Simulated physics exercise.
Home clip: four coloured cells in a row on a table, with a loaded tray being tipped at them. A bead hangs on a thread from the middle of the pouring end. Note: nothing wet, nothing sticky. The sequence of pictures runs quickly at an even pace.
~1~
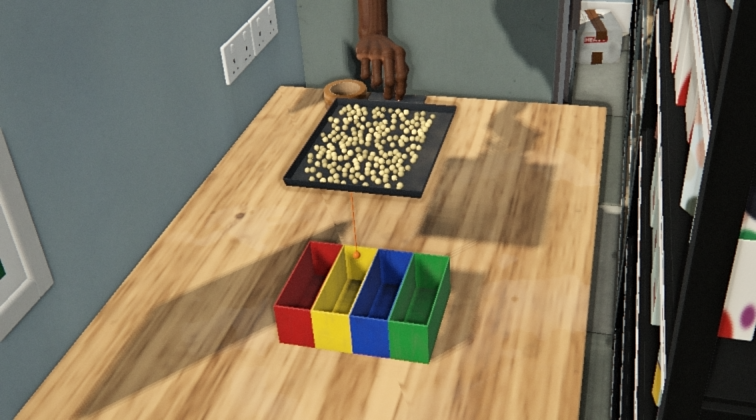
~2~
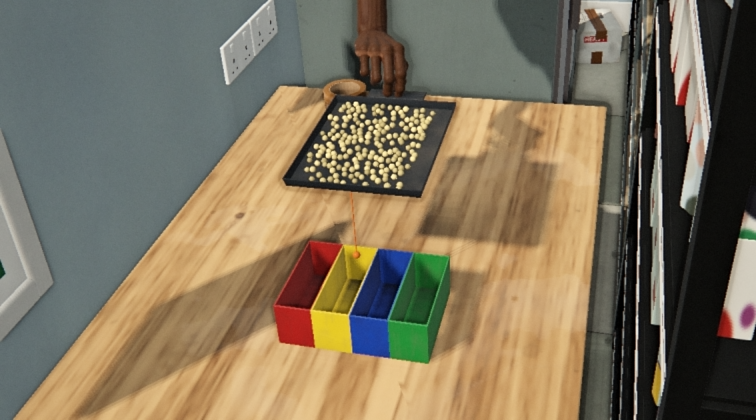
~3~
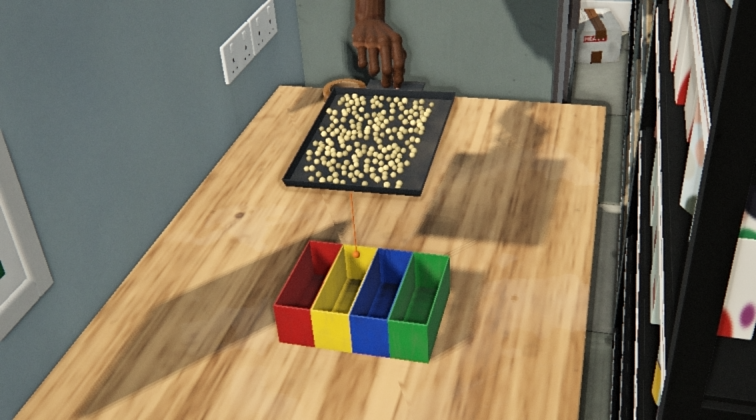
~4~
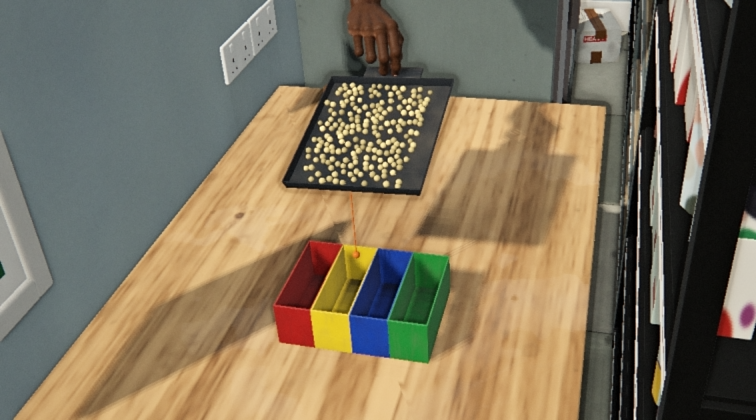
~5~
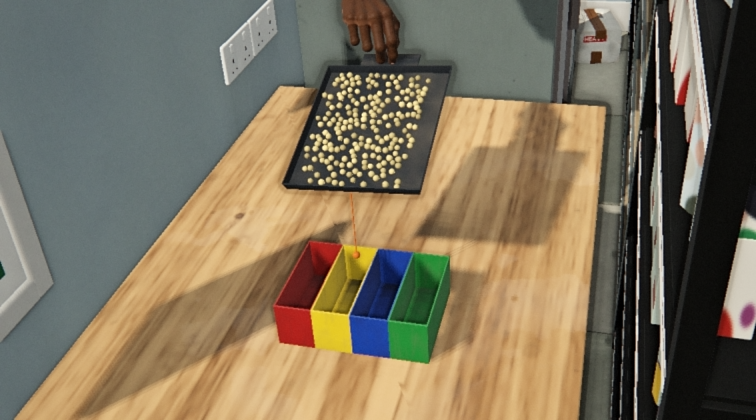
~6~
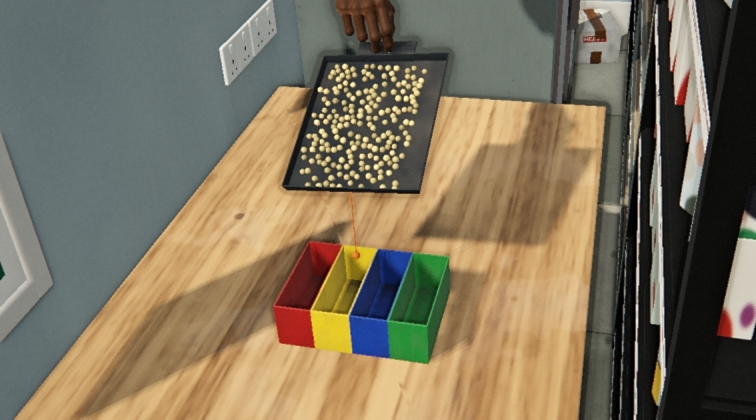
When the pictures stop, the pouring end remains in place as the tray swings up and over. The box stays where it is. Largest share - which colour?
Red cell.
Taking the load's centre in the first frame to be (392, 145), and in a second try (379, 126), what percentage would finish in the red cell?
Shares: 30 % for the first, 40 % for the second.
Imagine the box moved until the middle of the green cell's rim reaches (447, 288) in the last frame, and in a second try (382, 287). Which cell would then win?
First: The red cell. Second: Yellow.
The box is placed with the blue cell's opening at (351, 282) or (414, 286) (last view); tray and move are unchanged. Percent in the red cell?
30 %, then 30 %.
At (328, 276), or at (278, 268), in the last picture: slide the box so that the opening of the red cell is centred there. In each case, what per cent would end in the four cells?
You'd get about 50 per cent first and about 100 per cent second.
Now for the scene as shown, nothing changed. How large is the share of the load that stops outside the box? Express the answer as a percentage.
Roughly 20 in a hundred.
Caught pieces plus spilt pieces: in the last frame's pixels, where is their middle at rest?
Last view, resting centre - approx. (313, 318).
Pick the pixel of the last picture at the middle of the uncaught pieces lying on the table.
I'd say near (254, 316), give or take.
Shortly afterwards, tray tipped steeply; the bulk on the tray; only a few in the yellow cell; near a quarter falling or outside the box.
Next, tray tipped past a quarter turn; near a third on the tray; near a quarter in the red cell; a little in the yellow cell; only a few in the blue cell; only a few in the green cell; near a third falling or outside the box.
Some moments later, tray tipped past a quarter turn; near half in the red cell; near a quarter in the yellow cell; a little in the blue cell; only a few in the green cell; near a quarter falling or outside the box.
In the end, tray tipped past a quarter turn; near half in the red cell; near a quarter in the yellow cell; a little in the blue cell; only a few in the green cell; near a quarter outside the box.
